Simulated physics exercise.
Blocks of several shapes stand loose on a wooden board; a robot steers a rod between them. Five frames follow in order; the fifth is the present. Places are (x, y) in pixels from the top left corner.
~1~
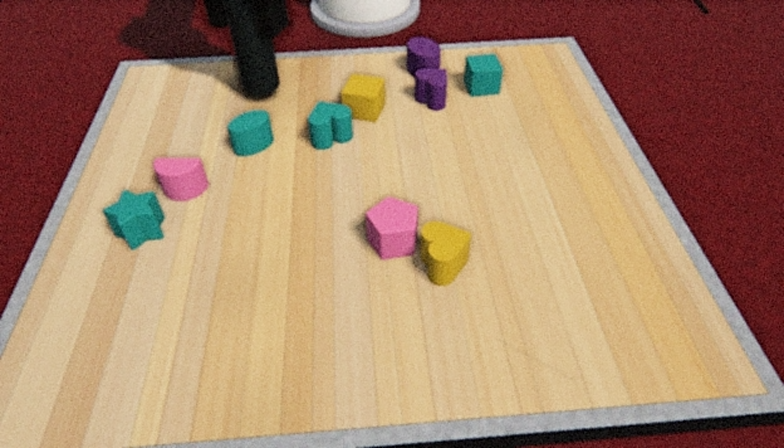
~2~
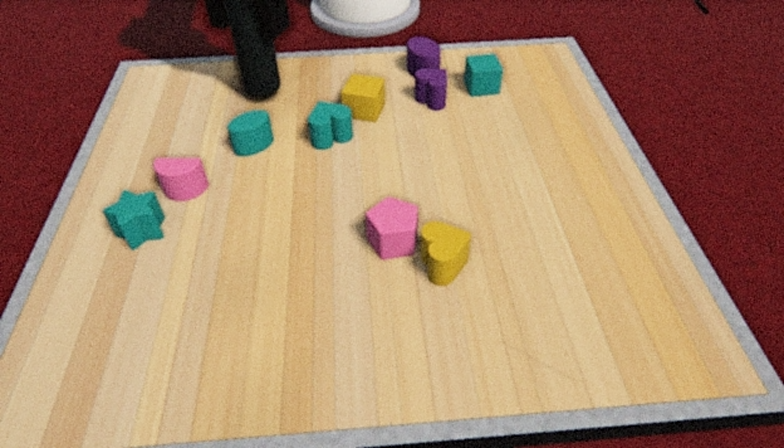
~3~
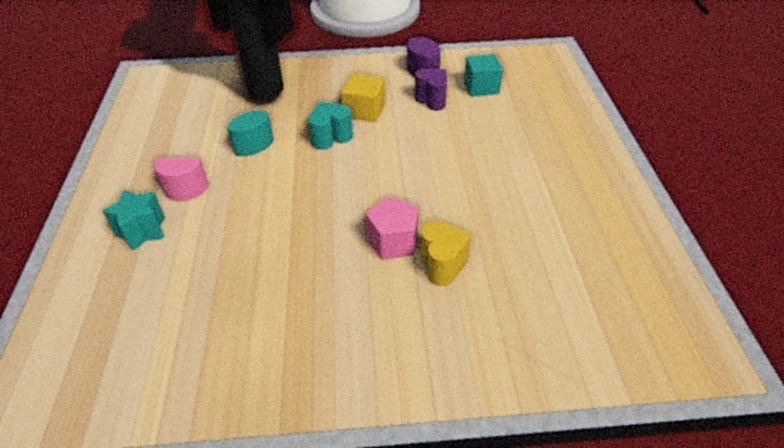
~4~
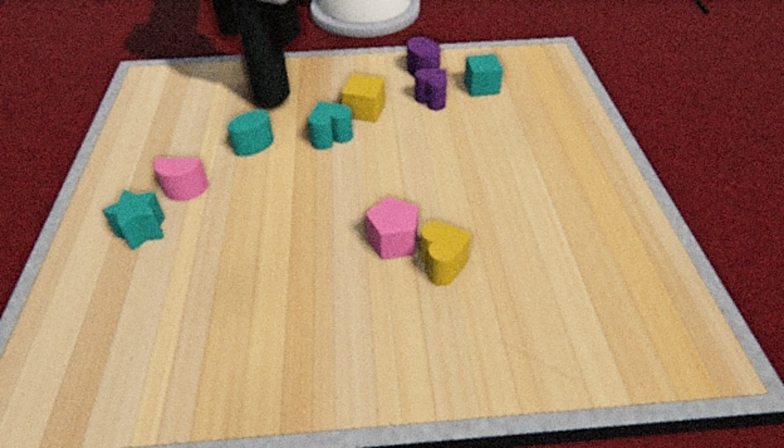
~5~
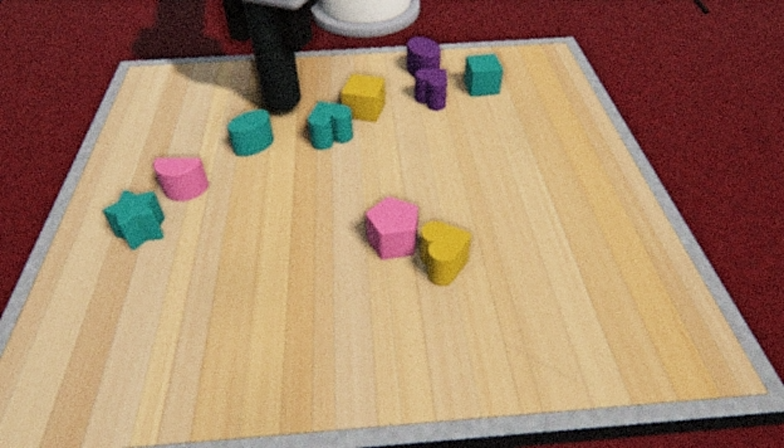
On a wooden board, a black rod moves slightly right and nearer among still blocks.
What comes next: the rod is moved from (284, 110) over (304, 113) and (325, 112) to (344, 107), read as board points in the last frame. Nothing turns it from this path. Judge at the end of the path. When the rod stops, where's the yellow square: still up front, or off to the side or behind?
It will keep going ahead of the rod.
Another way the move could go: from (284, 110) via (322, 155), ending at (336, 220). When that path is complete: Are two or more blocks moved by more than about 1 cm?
It seems not.
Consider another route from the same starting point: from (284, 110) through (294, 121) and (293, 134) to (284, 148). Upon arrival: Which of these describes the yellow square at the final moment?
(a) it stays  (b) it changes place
Letter a.
The first path, step by step. Halfway along, rod at (314, 102); nothing pushed yet.
At the end, rod at (343, 96); turquoise heart in place; yellow square at (380, 82).
